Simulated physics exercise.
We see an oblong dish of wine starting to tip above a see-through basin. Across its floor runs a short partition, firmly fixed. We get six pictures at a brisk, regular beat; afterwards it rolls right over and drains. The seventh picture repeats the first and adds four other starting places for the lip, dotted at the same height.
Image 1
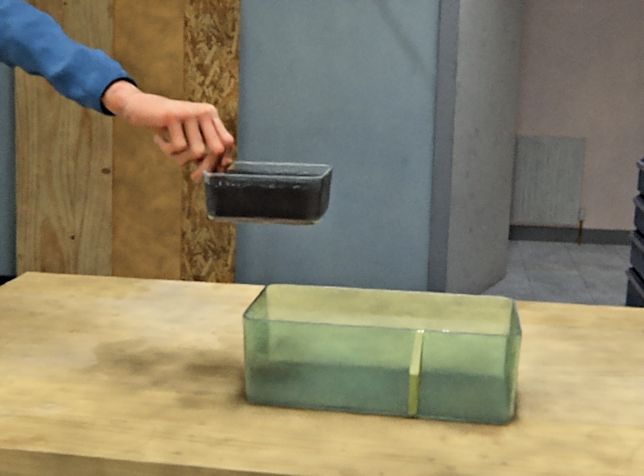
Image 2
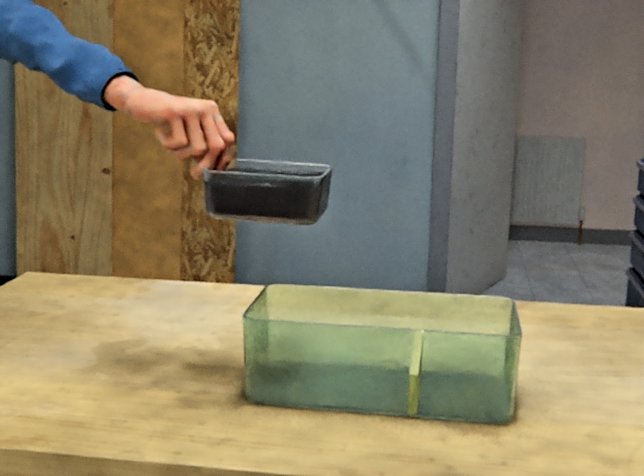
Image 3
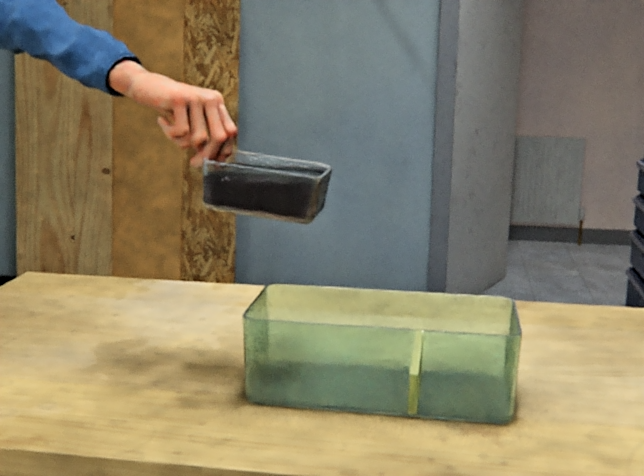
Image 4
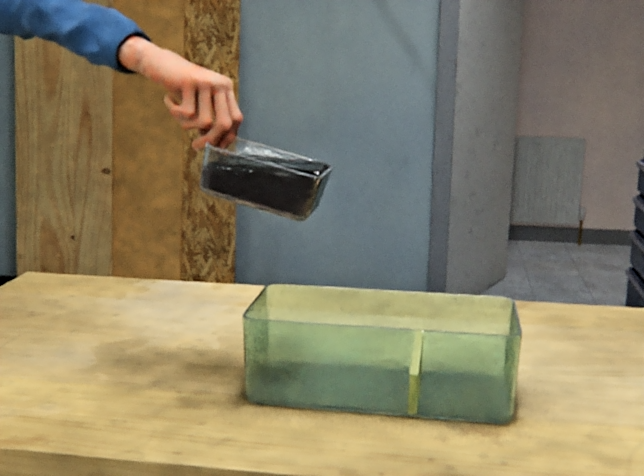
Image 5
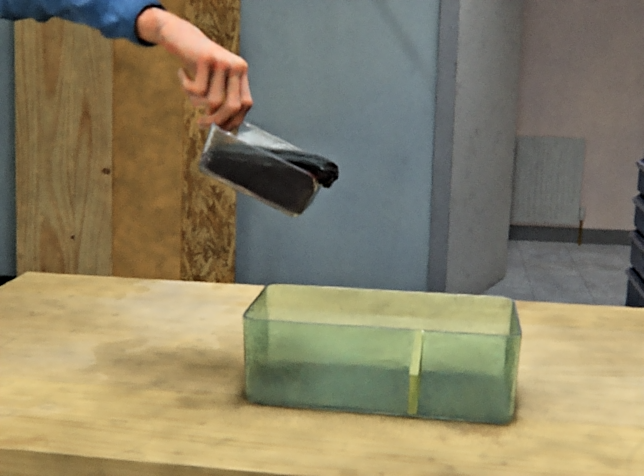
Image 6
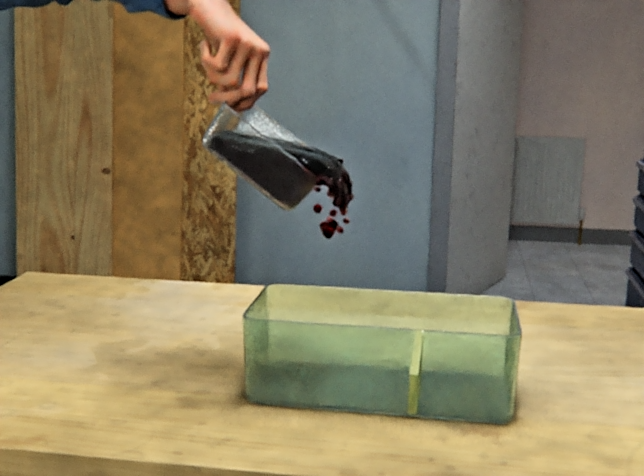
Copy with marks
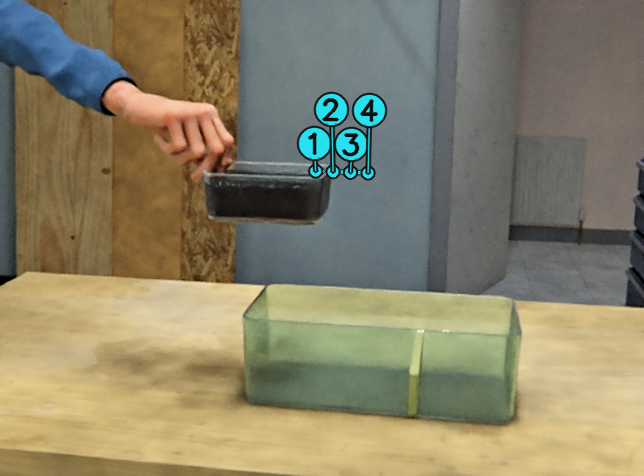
To begin with, a hand holds a small clear dish of dark wine level above a see-through, greenish basin with a short partition, set on a wooden table. The hand then tilts the dish down to the right, more and more steeply, and dark red wine slips over the lip and drops in blobs through the air.
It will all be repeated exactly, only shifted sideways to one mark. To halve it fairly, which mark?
Use spot 1.
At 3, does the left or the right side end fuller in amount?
The right one.
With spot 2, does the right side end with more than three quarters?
No.
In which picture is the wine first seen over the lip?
In picture 4.
On the marked copy, 1 at (315, 171); 2 at (333, 171); 3 at (350, 172); 4 at (368, 173).
Choosing 1, about 46 % ends left of the wall and 46 % right of it; 8 % is lost outside.
Choosing 2, about 30 % ends left of the wall and 62 % right of it; 9 % is lost outside.
Choosing 3, about 19 % ends left of the wall and 74 % right of it; 7 % is lost outside.
Choosing 4, about 10 % ends left of the wall and 82 % right of it; 8 % is lost outside.
